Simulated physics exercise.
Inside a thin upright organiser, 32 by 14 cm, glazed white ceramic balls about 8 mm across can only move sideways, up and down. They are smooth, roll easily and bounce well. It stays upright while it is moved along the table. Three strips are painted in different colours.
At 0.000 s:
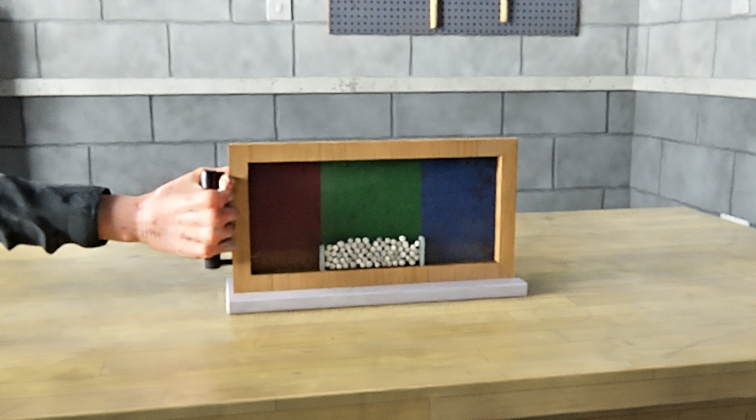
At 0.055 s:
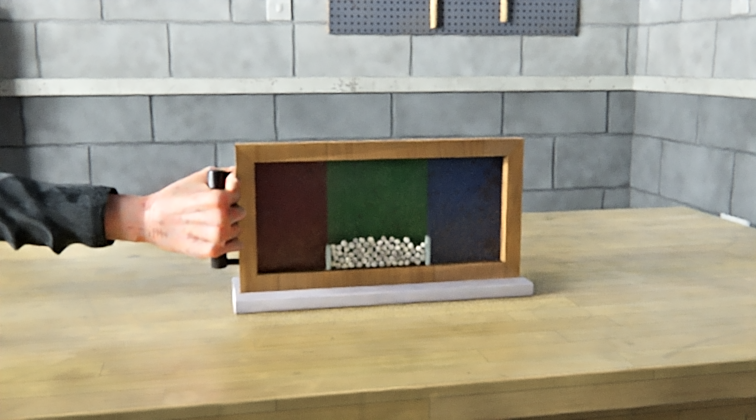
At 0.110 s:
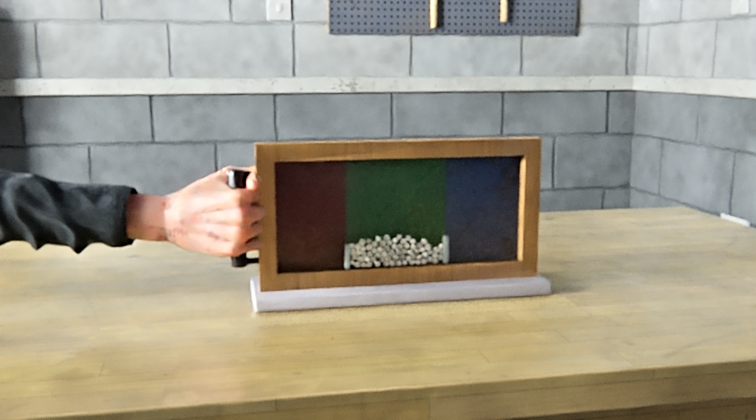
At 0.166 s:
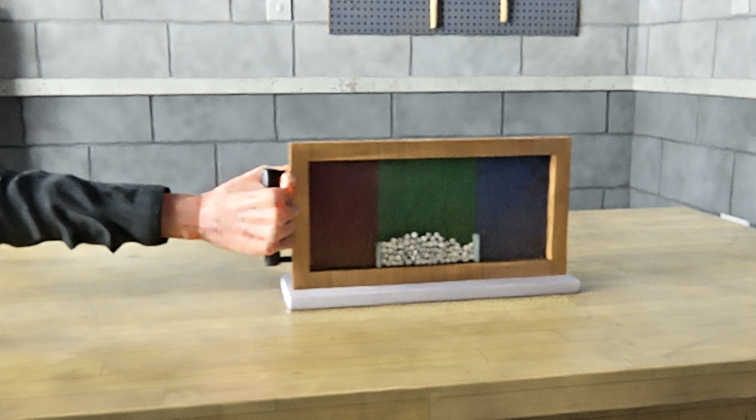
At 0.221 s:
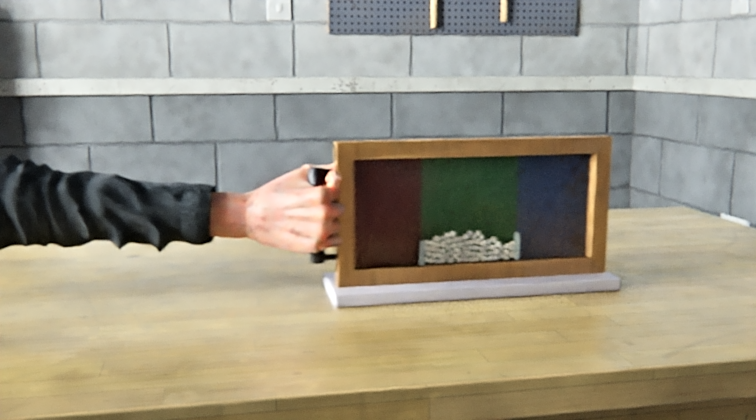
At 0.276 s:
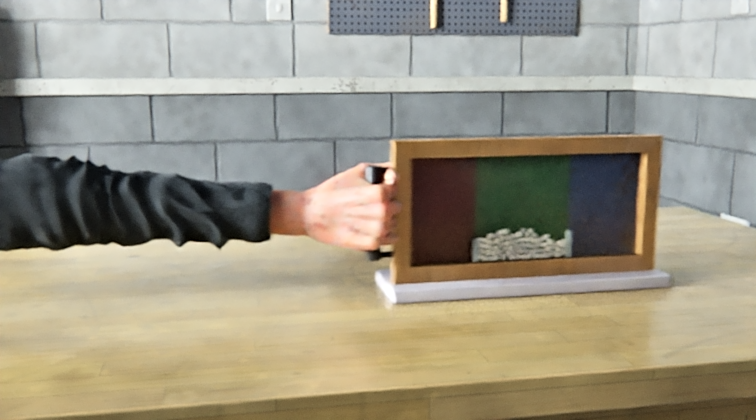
A hand slides a wooden-framed case holding small white balls rightward across a table.
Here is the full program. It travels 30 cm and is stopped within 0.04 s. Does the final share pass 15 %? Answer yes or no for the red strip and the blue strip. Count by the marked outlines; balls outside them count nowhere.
Red no, blue yes.
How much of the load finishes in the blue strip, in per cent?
Some 25 per cent.
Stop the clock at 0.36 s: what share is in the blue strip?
Some 0 per cent.
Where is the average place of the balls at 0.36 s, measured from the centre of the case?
About 1 cm right and 5 cm below.
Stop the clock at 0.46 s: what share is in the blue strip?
About 20 per cent.
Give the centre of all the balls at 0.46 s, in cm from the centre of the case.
Some 3 cm right and 4 cm below.
After 0.36 s, it is 30 cm to the right; the balls' middle is 1 cm right of and 5 cm below the centre; green 100 %.
After 0.46 s, it is 30 cm to the right; the balls' middle is 3 cm right of and 4 cm below the centre; blue 20 %, green 80 %.
After 0.61 s, it is 30 cm to the right; the balls' middle is 3 cm right of and 5 cm below the centre; blue 25 %, green 75 %.
At rest by 1.2 s, it is 30 cm to the right; red 0 %, blue 25 %, green 75 %.
